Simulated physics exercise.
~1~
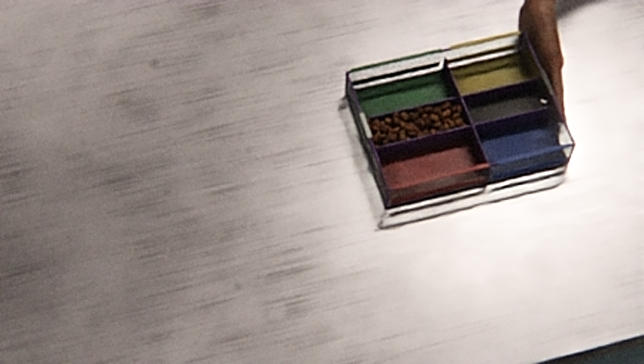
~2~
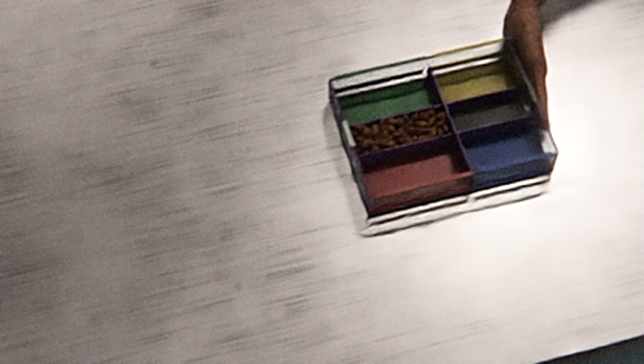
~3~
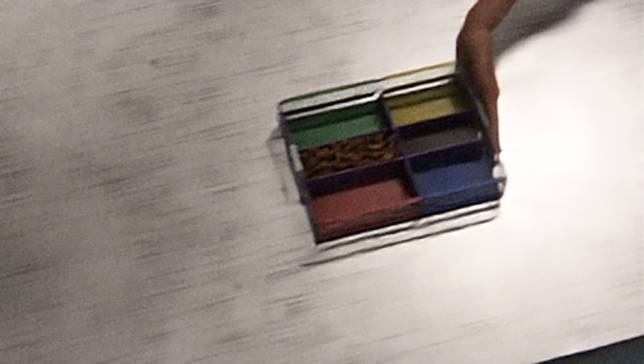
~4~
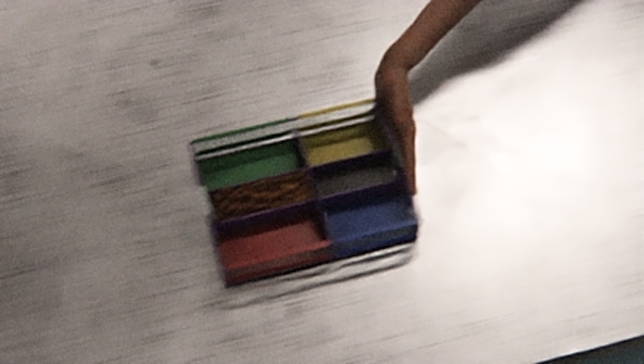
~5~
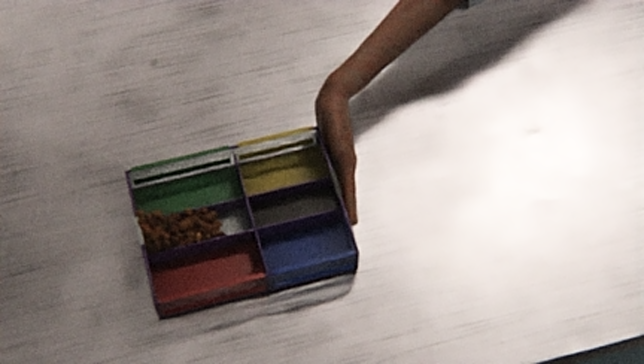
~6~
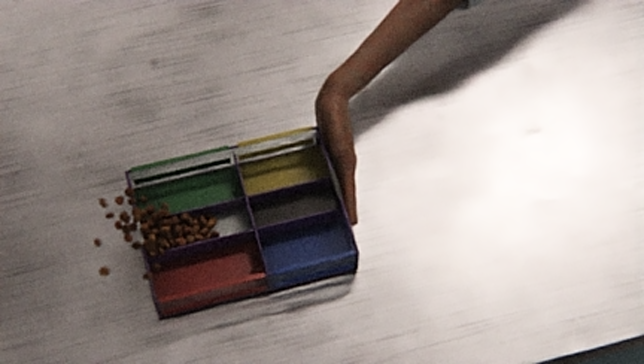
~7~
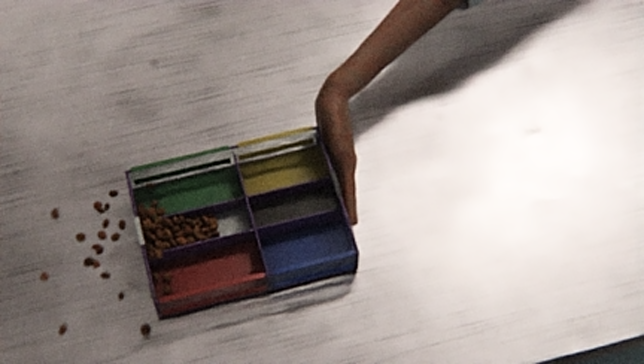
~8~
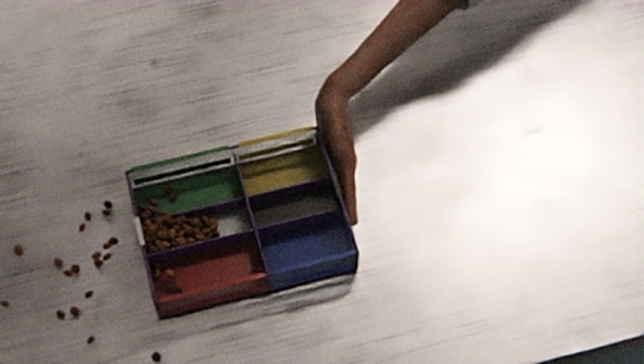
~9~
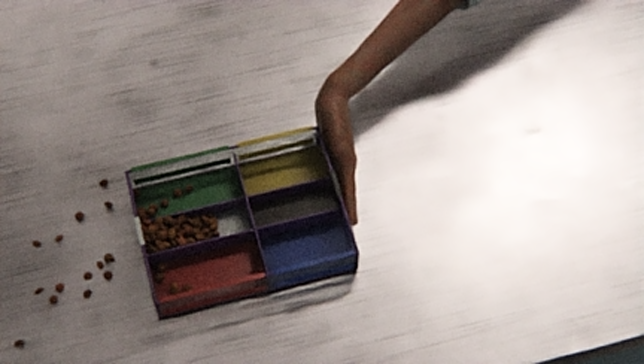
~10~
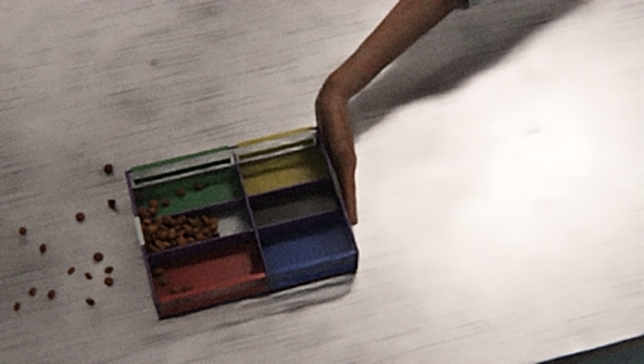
A hand slid a tray of colored compartments down and to the left across a table and stopped abruptly, sending some brown kibble flying out; most stayed in the white section, while some landed in the green one and others scattered on the table.
